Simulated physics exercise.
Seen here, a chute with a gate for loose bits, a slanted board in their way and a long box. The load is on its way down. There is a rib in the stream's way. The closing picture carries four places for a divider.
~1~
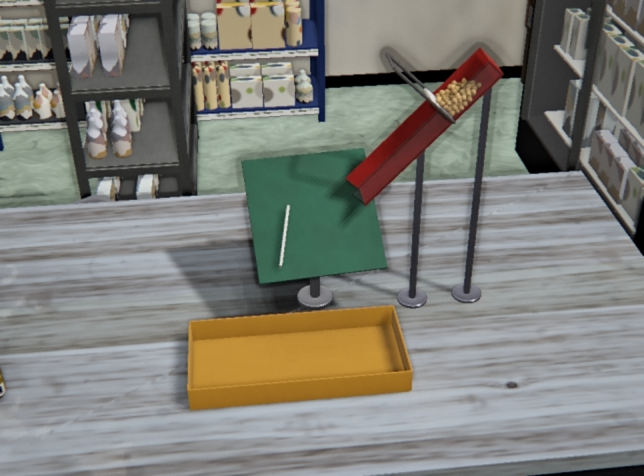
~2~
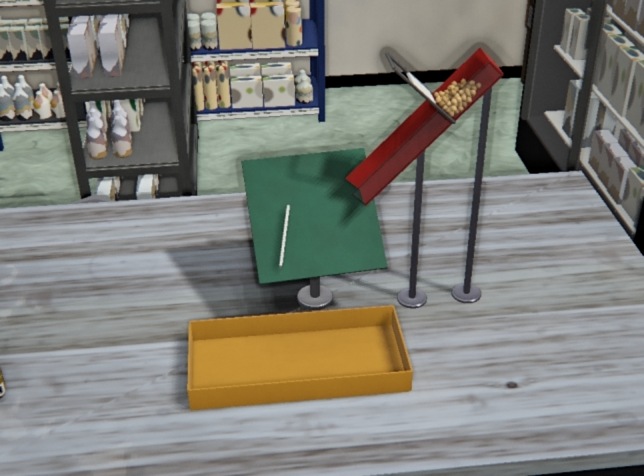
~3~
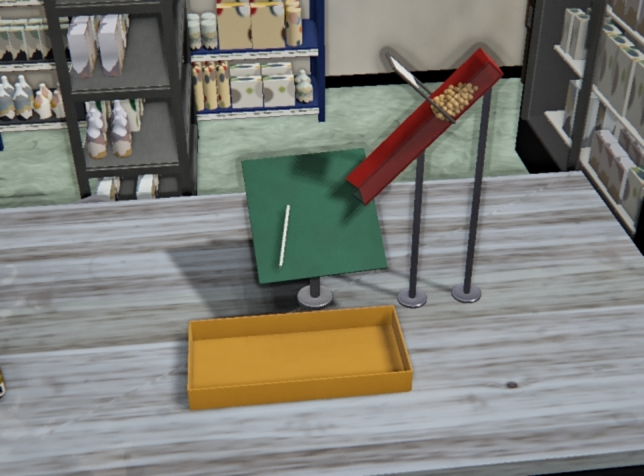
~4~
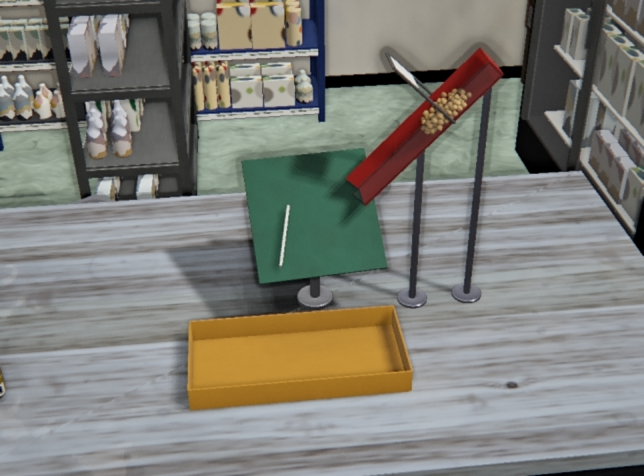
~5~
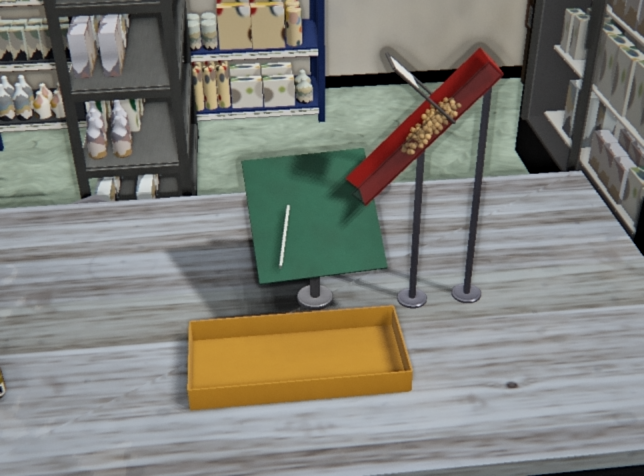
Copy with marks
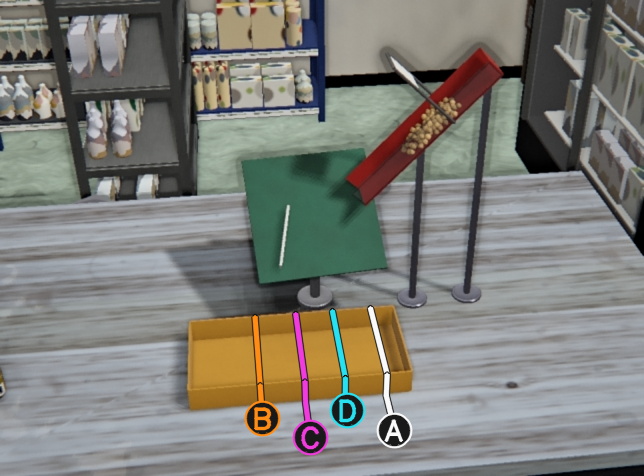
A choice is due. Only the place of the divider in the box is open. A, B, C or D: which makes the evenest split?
It is C.
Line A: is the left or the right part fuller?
More lands on the left.
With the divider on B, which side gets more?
Right.
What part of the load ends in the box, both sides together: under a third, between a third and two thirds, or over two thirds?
Over two thirds.
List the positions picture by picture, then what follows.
In the first frame, load behind the gate near (453, 98), dried chickpeas; lip of the chute near (363, 197), sloping fairly steeply.
In the second frame, middle of the board near (314, 213), tilted fairly steeply; middle of its low edge near (325, 276); of its high edge near (304, 154).
In the third frame, front corners of the box near (188, 390) and (412, 371), empty; front of the load near (439, 116).
In the fourth frame, middle of the load near (446, 110); its front near (423, 128), close to a quarter of the way to the lip; rib from (288, 206) to (281, 265).
In the fifth frame, middle of the load near (434, 123); its front near (404, 150), close to half of the way to the lip.
On the marked copy, line A crosses the front rim at (387, 373); line B crosses the front rim at (260, 384); line C crosses the front rim at (304, 380); line D crosses the front rim at (345, 377).
Choosing A, of what is caught, the whole lot on the left of the divider, none at all on the right.
Choosing B, of what is caught, only a few on the left of the divider, all but a few on the right.
Choosing C, of what is caught, close to half on the left of the divider, close to half on the right.
Choosing D, of what is caught, all but a few on the left of the divider, a small share on the right.
